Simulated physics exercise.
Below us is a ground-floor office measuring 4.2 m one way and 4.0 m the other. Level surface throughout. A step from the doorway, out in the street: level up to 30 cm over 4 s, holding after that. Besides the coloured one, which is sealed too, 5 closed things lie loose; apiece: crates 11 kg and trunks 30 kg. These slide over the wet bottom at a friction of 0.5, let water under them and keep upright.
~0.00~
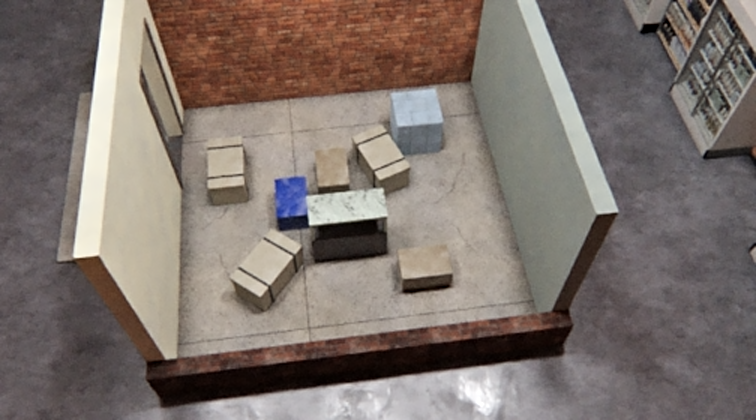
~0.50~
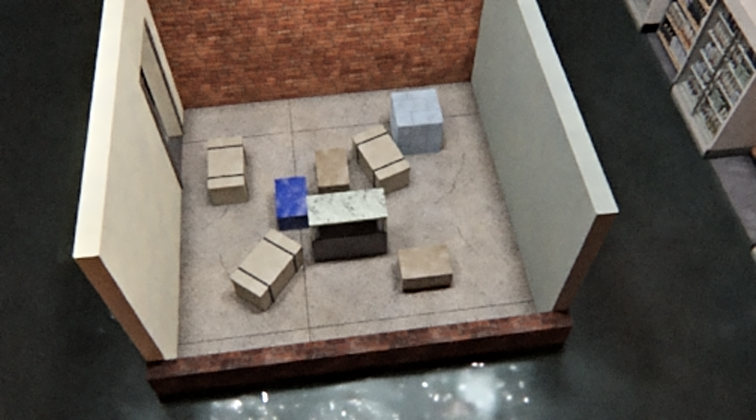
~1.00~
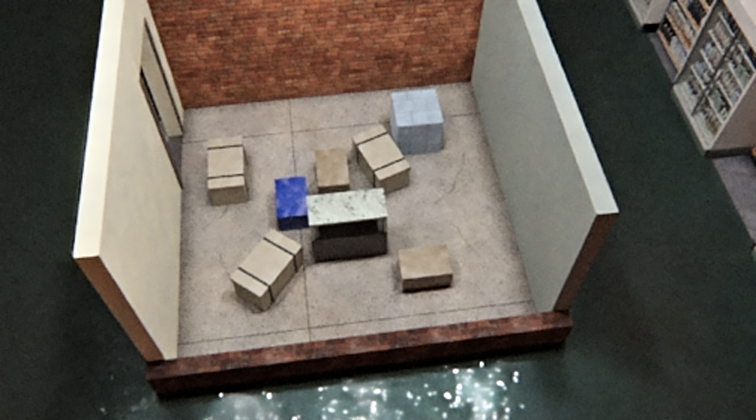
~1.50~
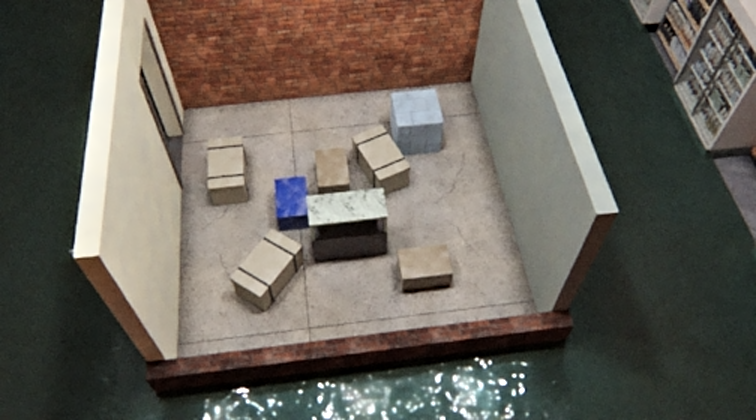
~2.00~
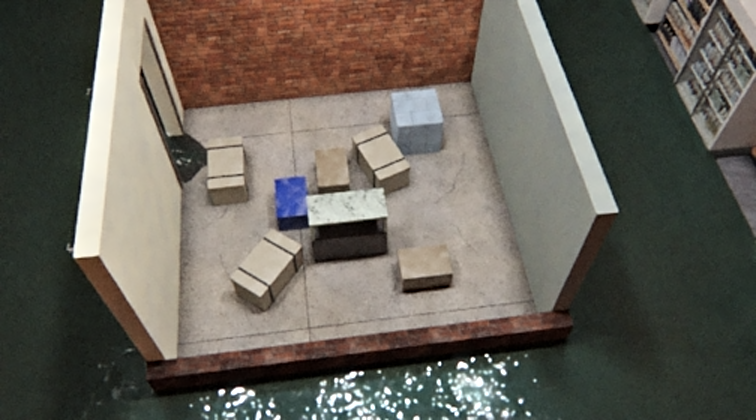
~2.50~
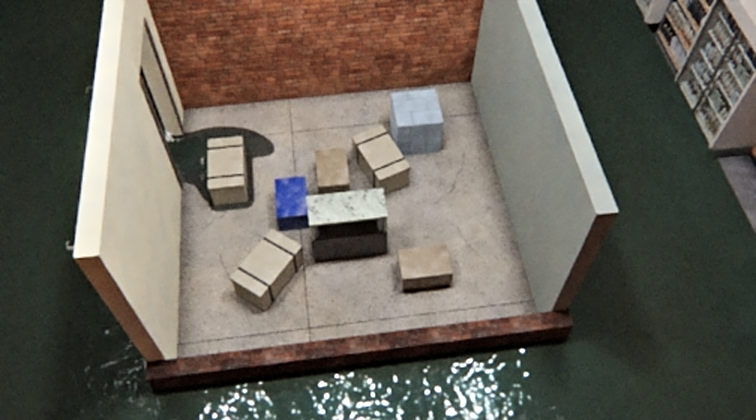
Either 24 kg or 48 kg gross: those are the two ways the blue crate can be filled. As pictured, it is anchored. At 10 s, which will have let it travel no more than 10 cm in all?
It is going to need the bigger figure.
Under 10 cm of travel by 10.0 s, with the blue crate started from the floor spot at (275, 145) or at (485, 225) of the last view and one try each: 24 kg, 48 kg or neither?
Taking the two spots in turn, neither keeps it, then only the heavier keeps it.
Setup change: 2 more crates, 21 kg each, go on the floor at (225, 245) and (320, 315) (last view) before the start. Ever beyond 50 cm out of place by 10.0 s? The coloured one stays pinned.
The first is not as far, the second not as far.
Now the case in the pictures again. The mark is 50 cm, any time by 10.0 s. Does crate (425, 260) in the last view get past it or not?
I'd say it goes further.
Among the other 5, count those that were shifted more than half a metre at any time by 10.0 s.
Count: 3.
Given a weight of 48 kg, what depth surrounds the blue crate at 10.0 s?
Around 9 cm.
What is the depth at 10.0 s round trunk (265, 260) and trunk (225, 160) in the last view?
First about 6 cm, second about 11 cm.
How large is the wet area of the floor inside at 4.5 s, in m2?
Some 6.5 m2.
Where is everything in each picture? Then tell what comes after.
The first picture shows the blue crate at (291, 196) rests on the ground; water covers 0.0 m2; 0 of 6 have shifted.
The second picture shows the blue crate at (291, 196), on the bottom; water covers 0.0 m2; 0 of 6 have shifted.
The third picture shows the blue crate at (291, 196), on the bottom; 0.0 m2 under water; 0 of 6 have shifted.
The fourth picture shows the blue crate at (291, 196), on the bottom; water covers 0.0 m2; 0 of 6 have shifted.
The fifth picture shows the blue crate at (291, 196) rests on the ground; 0.2 m2 under water; 0 of 6 have shifted.
The sixth picture shows the blue crate at (291, 196) rests on the ground; water covers 0.7 m2; 0 of 6 have shifted.
After 3.5 s the blue crate would be 0 cm from its start with 24 kg and 0 cm from its start with 48 kg; 0 cm of water round it then.
After 4.5 s the blue crate would be 7 cm from its start with 24 kg and 1 cm from its start with 48 kg; 0 cm of water round it then.
After 7.0 s the blue crate would be 17 cm from its start with 24 kg and 1 cm from its start with 48 kg; 4 cm of water round it then.
After 10.0 s the blue crate would be 27 cm from its start with 24 kg and 1 cm from its start with 48 kg; 9 cm of water round it then.
